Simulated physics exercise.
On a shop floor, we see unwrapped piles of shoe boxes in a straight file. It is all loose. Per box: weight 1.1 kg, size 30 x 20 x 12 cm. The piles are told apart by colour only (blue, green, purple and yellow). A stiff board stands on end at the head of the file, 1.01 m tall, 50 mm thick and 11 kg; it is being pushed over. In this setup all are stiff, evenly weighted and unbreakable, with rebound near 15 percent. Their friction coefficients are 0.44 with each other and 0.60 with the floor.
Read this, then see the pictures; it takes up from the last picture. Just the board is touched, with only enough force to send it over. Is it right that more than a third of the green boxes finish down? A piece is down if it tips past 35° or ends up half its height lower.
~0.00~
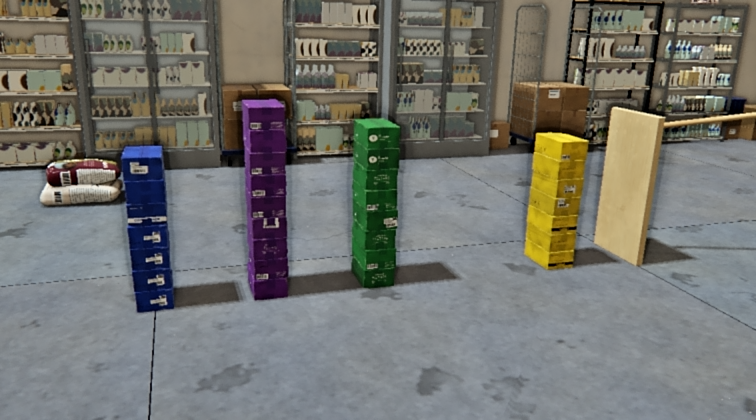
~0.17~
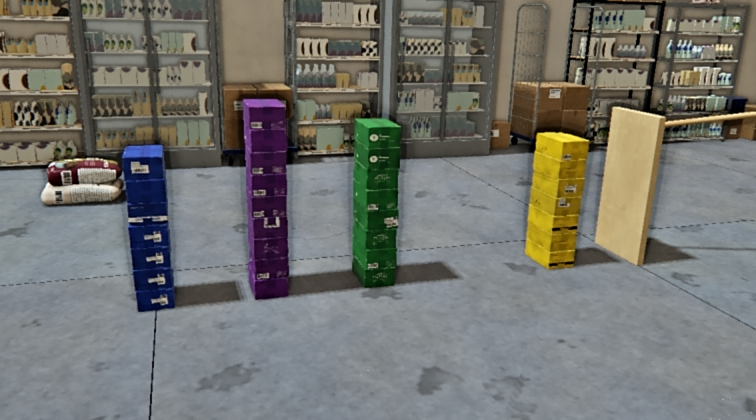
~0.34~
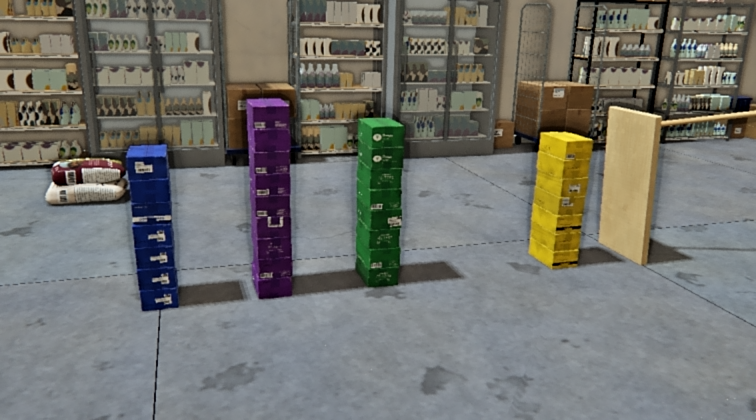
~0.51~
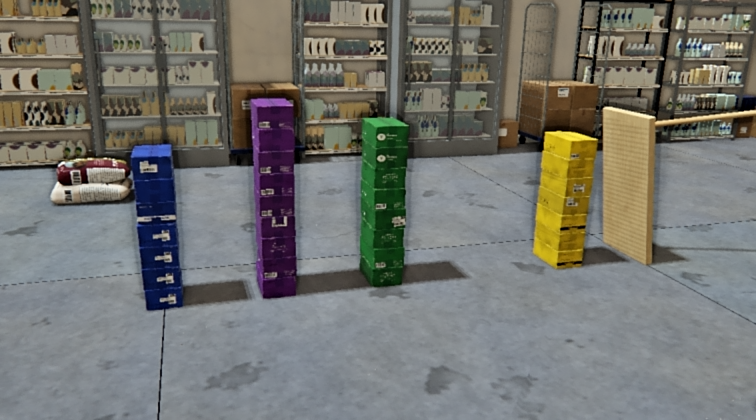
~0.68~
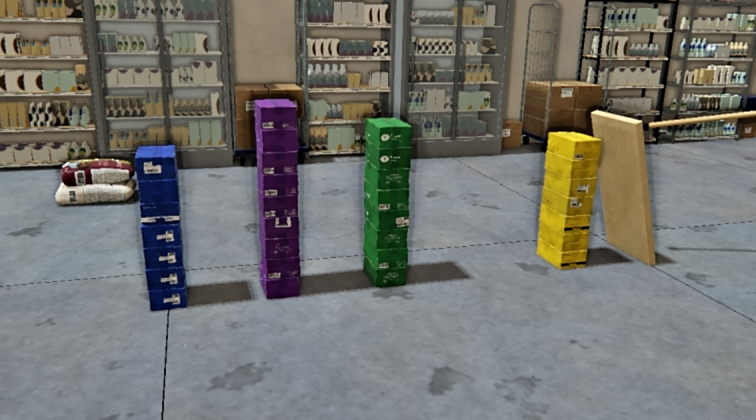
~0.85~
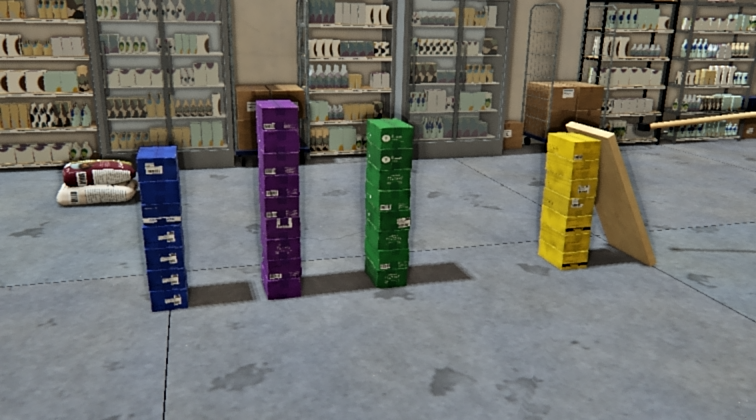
No, fewer than a third do.
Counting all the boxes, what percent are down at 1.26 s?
5 percent by then.
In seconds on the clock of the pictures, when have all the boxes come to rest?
Roughly 2.5 seconds.
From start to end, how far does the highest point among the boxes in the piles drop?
I'd put it at around 0 cm.
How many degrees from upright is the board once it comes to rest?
The board settles some 70 degrees away from upright.
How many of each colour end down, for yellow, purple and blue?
Count - yellow = 7; purple = 0; blue = 0.
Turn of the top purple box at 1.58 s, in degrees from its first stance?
Angle at that time, about 0 degrees.
After 1.04 s, board 37° from upright; none of the 8 green boxes down (0 of 31 in all colours); top green box unmoved; top yellow box leaning 10°.
After 1.26 s, board 52° from upright; none of the 8 green boxes down (2 of 31 in all colours); top green box unmoved; top yellow box leaning 31°, 11 cm lower.
After 1.42 s, board 71° from upright; none of the 8 green boxes down (7 of 31 in all colours); top green box unmoved; top yellow box leaning 59°, 38 cm lower.
After 1.58 s, board 70° from upright; none of the 8 green boxes down (7 of 31 in all colours); top green box unmoved; top yellow box on its side.
At rest (2.6 s), board 72° from upright; none of the 8 green boxes down (7 of 31 in all colours); top green box unmoved; top yellow box on its side. That is 0 per cent. As the last picture would show them, middles, top green box near (388, 133), top yellow box near (406, 263).
